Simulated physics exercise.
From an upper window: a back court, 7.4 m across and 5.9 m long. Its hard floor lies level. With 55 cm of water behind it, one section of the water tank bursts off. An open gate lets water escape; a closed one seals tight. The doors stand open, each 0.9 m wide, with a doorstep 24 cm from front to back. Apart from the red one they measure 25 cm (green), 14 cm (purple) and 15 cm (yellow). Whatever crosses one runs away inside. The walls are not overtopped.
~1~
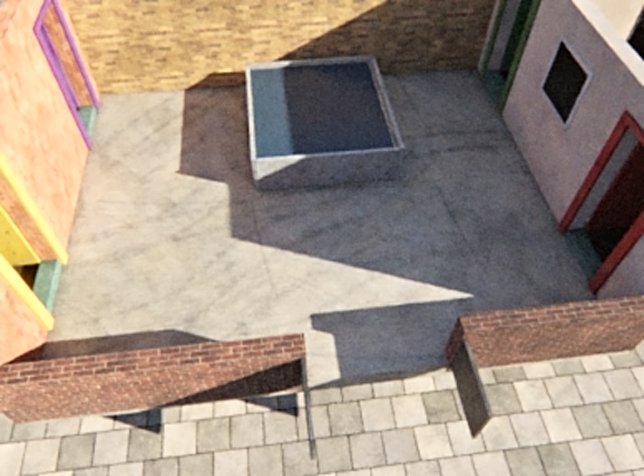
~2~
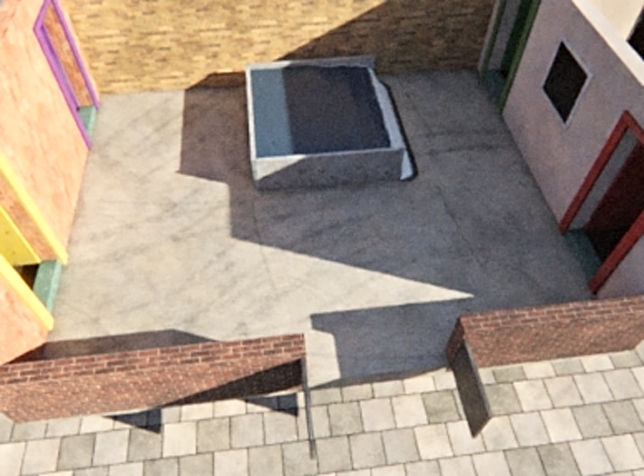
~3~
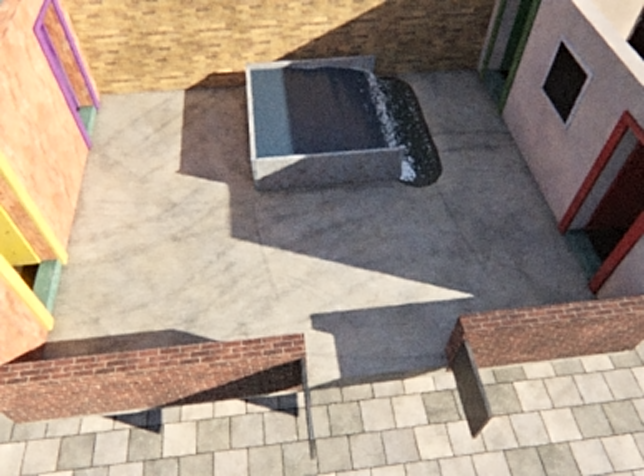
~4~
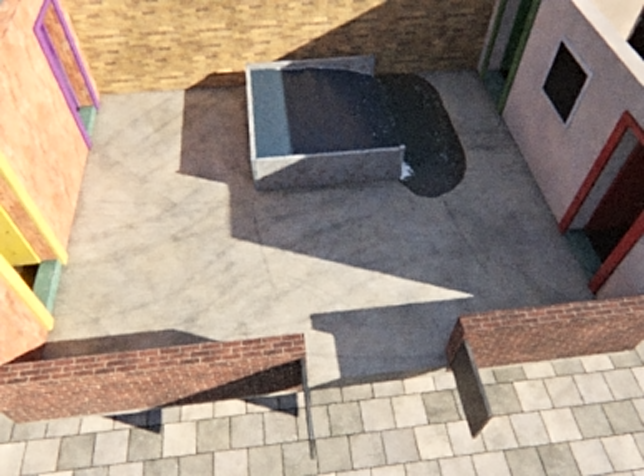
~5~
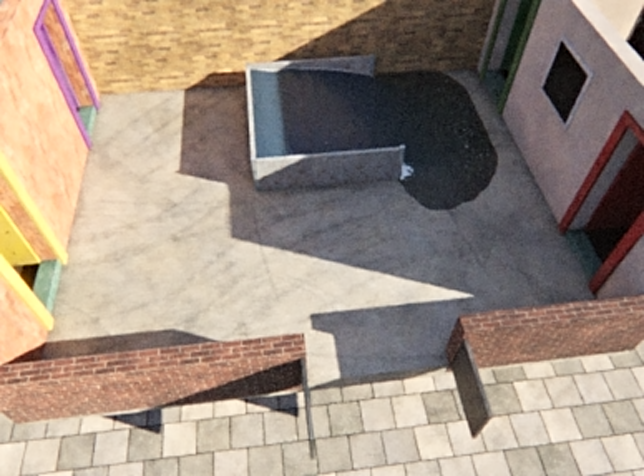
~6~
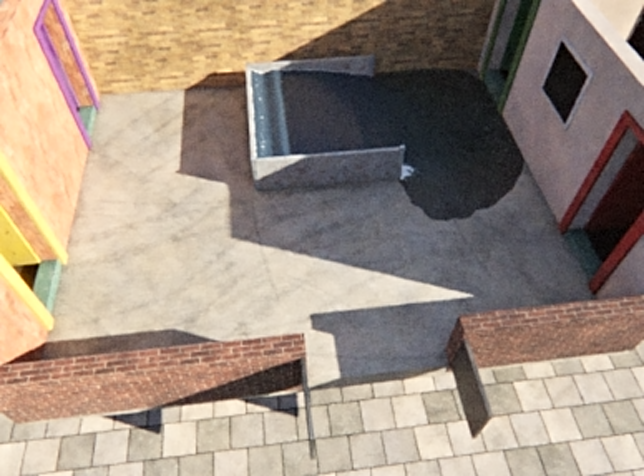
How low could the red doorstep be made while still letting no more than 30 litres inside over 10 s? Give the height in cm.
Some 11 cm above the ground.
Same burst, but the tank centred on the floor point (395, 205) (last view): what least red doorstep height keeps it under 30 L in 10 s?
About 26 cm.
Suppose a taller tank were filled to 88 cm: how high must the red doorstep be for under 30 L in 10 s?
Then roughly 18 cm.
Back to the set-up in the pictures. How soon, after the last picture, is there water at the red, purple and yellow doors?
Red 1.0 s, purple 4.5 s, yellow 6.0 s.
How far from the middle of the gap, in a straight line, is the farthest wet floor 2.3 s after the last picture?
About 4.8 m.
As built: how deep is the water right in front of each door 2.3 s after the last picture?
Depths in cm: Red 12, green 32, purple 0, yellow 0.
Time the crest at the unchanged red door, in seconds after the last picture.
Near 5.5 s.
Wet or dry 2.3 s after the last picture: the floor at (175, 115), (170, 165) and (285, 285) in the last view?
In that order: Still dry, dry, dry.
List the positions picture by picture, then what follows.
The water tank at (319, 107) is whole and still, 55 cm deep; the red door at (607, 214) is dry, in the first picture.
Water pours out at (382, 118) and has run 0.3 m, to (413, 174); about 8 cm deep outside, 55 cm at the back, in the second picture.
Water pours out at (382, 120) and has run 0.7 m, to (437, 172); about 11 cm deep outside, 55 cm at the back, in the third picture.
Water pours out at (382, 121) and has run 1.2 m, to (461, 159); about 9 cm deep outside, 55 cm at the back, in the fourth picture.
The front is at (492, 157), 1.7 m from the gap at (382, 121); 5.2 m2 of floor is wet, 55 cm left at the back, in the fifth picture.
The front is at (519, 149), 2.3 m from the gap at (382, 121); 7.0 m2 of floor is wet, 51 cm left at the back; 1.6 m in a straight line remain to the red door at (607, 214), in the sixth picture.
Then, 0.7 s after the last picture water covers 25 % of the floor, deepest (40 cm) near (470, 73); it has not reached the red door.
Then, 2.3 s after the last picture water covers 30 % of the floor, deepest (33 cm) near (479, 72); 12 cm at the red door, 0 litres in over its 12 cm doorstep.
Then, 9.3 s after the last picture water covers 90 % of the floor, deepest (15 cm) near (485, 83); 8 cm at the red door, 21 litres in over its 12 cm doorstep.
At the red door as built, the water peaked near 16 cm, 5.7 s after the last picture.
With a doorstep of 9.5 cm, 47 litres would have come in within the 10 s; with 12.5 cm, 17 litres. So under 30 litres takes about 11 cm.
